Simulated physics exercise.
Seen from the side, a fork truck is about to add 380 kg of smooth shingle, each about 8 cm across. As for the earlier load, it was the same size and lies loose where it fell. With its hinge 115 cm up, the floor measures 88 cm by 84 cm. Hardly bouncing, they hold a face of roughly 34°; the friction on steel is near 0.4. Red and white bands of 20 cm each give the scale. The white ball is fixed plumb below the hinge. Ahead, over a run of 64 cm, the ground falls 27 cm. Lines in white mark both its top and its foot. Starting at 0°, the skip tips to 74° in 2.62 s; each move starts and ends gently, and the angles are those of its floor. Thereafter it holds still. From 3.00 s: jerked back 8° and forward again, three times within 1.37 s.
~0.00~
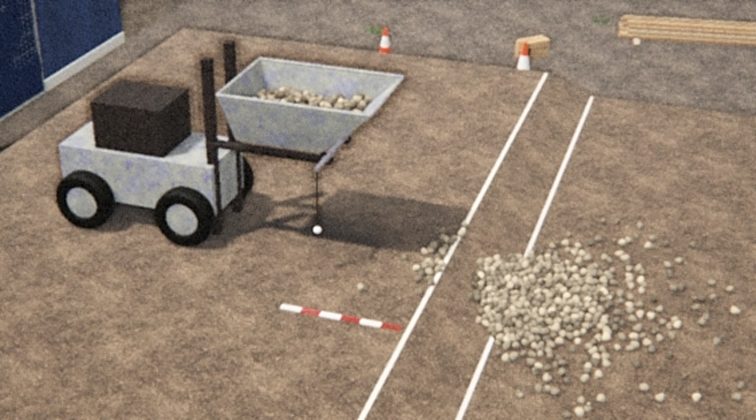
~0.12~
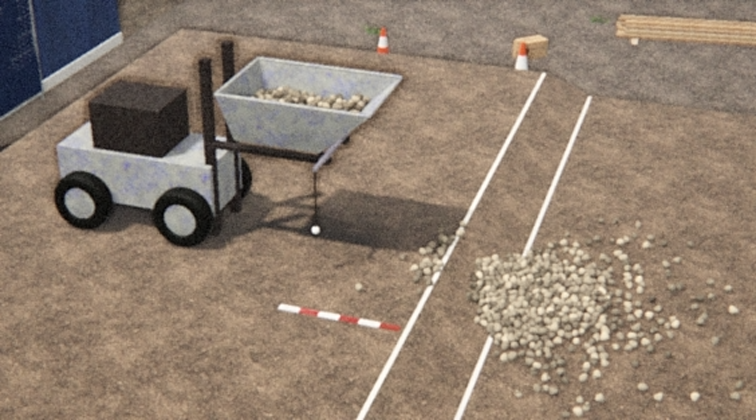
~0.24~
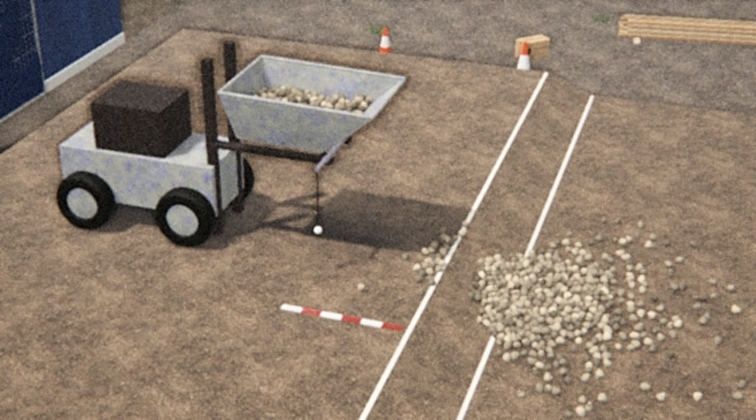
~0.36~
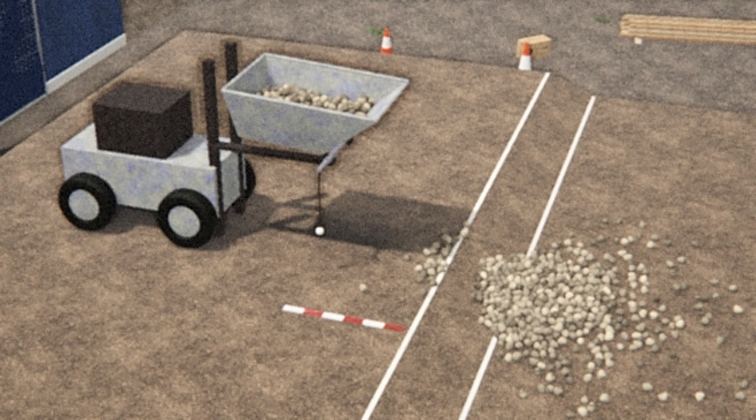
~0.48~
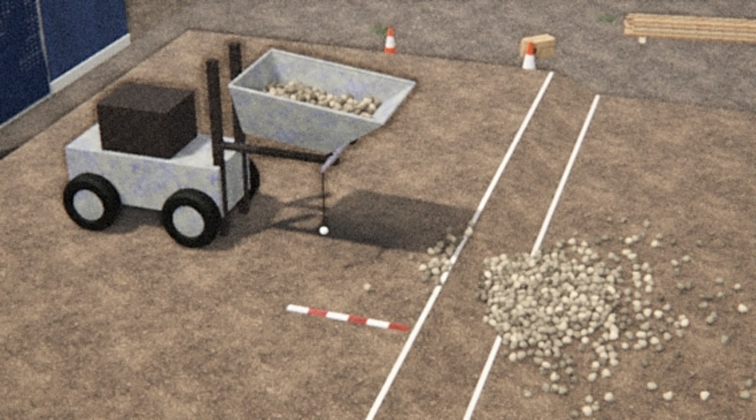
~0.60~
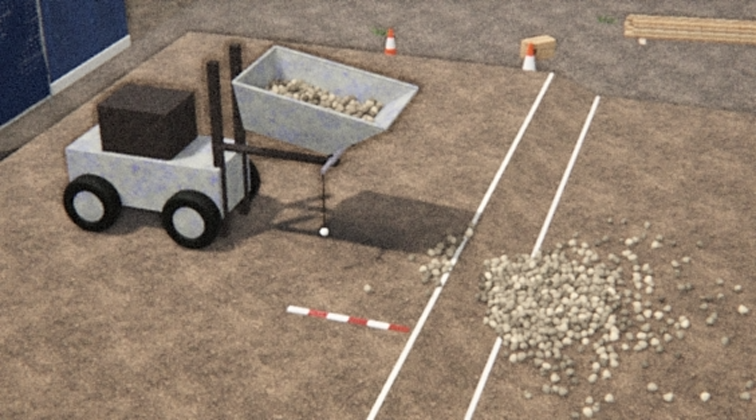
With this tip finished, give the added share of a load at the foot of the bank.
Some 44 per cent of a load.
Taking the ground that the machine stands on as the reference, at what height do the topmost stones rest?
12 cm.
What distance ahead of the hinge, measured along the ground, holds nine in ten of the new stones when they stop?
I'd estimate about 220 cm.
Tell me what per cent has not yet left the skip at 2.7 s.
Near 10 per cent of the load is held.
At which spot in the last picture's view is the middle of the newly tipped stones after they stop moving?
They come to rest centred about (508, 282).
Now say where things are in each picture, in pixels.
In the first frame, the skip is at 0°, its lip at (371, 116); the top of the load is at (319, 98). The earlier load is highest near (431, 260), 4 cm above ground level, 16 % on the top or the slope, 82 % at the foot of the bank.
In the second frame, the skip is at 0°, its lip at (369, 117); the top of the load is at (318, 98); the stones move at 0.1 m/s on average.
In the third frame, the skip is at 2°, its lip at (373, 118); the top of the load is at (305, 97); the stones move at 0.1 m/s on average.
In the fourth frame, lip at (376, 121), floor tilted 4°, highest stones at (291, 92); the stones move at 0.2 m/s on average.
In the fifth frame, lip at (383, 124), floor tilted 7°, highest stones at (297, 90); the stones move at 0.2 m/s on average.
In the sixth frame, lip at (386, 129), floor tilted 10°, highest stones at (288, 89); the stones move at 0.3 m/s on average.
After 2.0 s the floor is at 62°; in per cent of one load, 97 in the skip, 20 on the top or the slope, 82 at the foot of the bank; the foremost stones are at (739, 331).
After 2.7 s the floor is at 74°; in per cent of one load, 10 in the skip, 92 on the top or the slope, 96 at the foot of the bank; the foremost stones are at (739, 331).
After 4.8 s the floor is at 74°; in per cent of one load, 0 in the skip, 72 on the top or the slope, 127 at the foot of the bank; the foremost stones are at (739, 331).
After 7.4 s the floor is at 74°; in per cent of one load, 0 in the skip, 72 on the top or the slope, 127 at the foot of the bank; the foremost stones are at (739, 331). Net gain at the foot of the bank, 44.
